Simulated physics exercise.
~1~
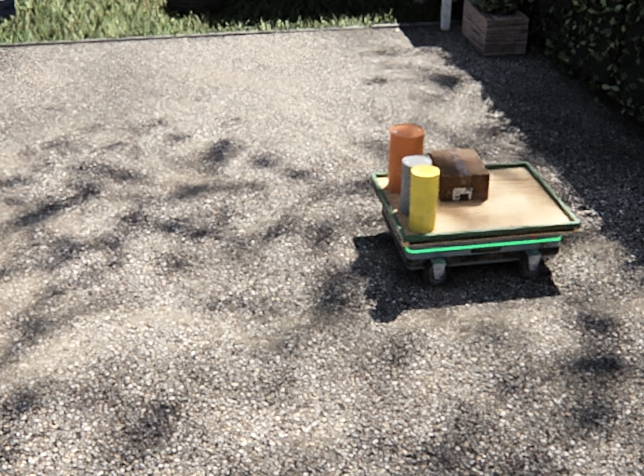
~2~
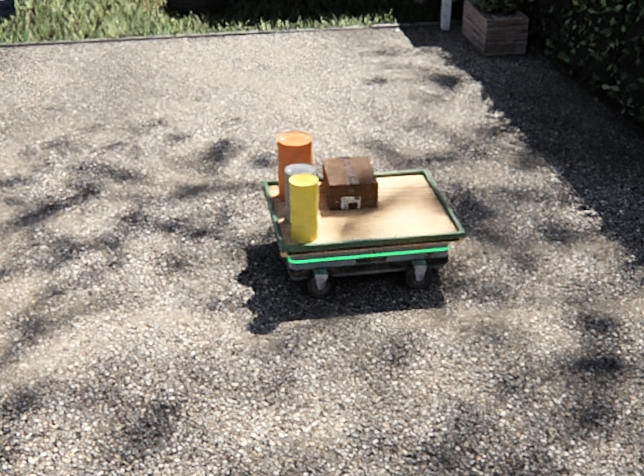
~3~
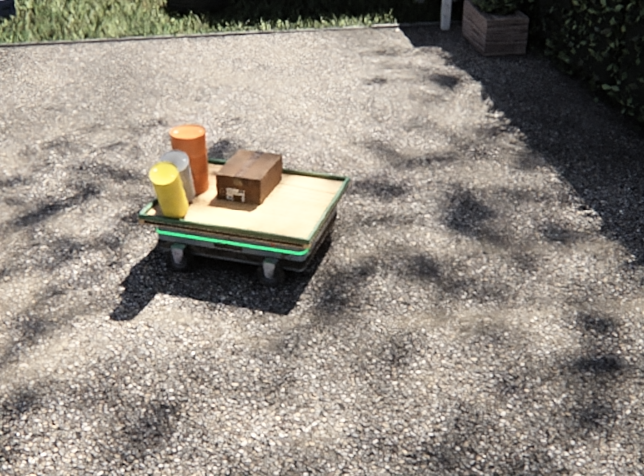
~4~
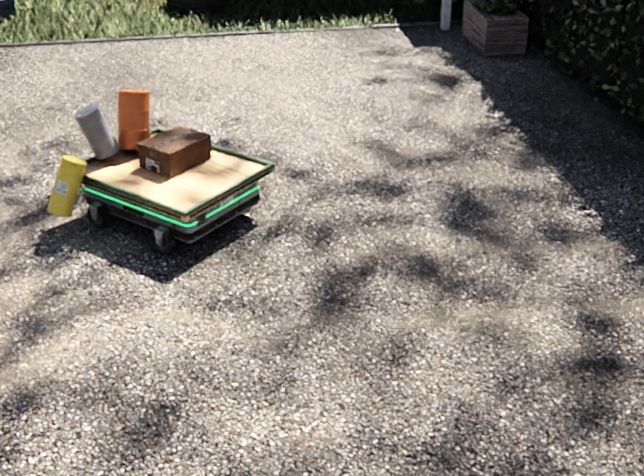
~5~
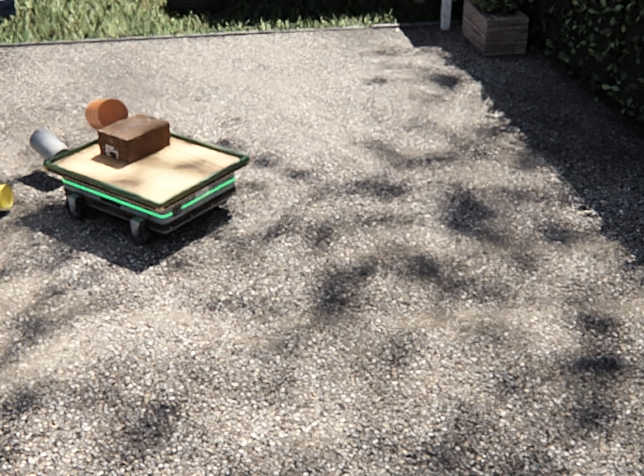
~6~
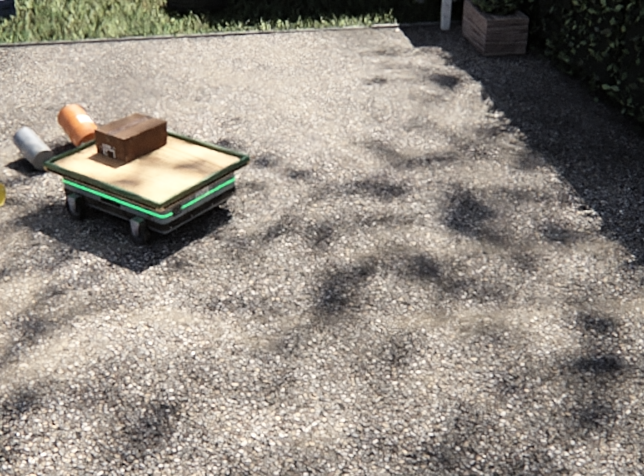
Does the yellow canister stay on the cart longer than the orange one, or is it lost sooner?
The yellow canister is lost sooner. It is already falling past the edge of the deck while the orange one is only leaning.
The clip opens on a low robot cart with a green stripe, carrying orange, grey and yellow canisters and a brown box across sunlit gravel. It rolls left, and its deck swings round as it begins to turn, with the yellow and grey canisters starting to lean. The yellow canister tumbles over the left edge while the grey and orange ones tilt. Those two then topple over the side as well, and the cart comes to a halt. At the end all three canisters lie on the ground at the left, and only the brown box remains aboard.
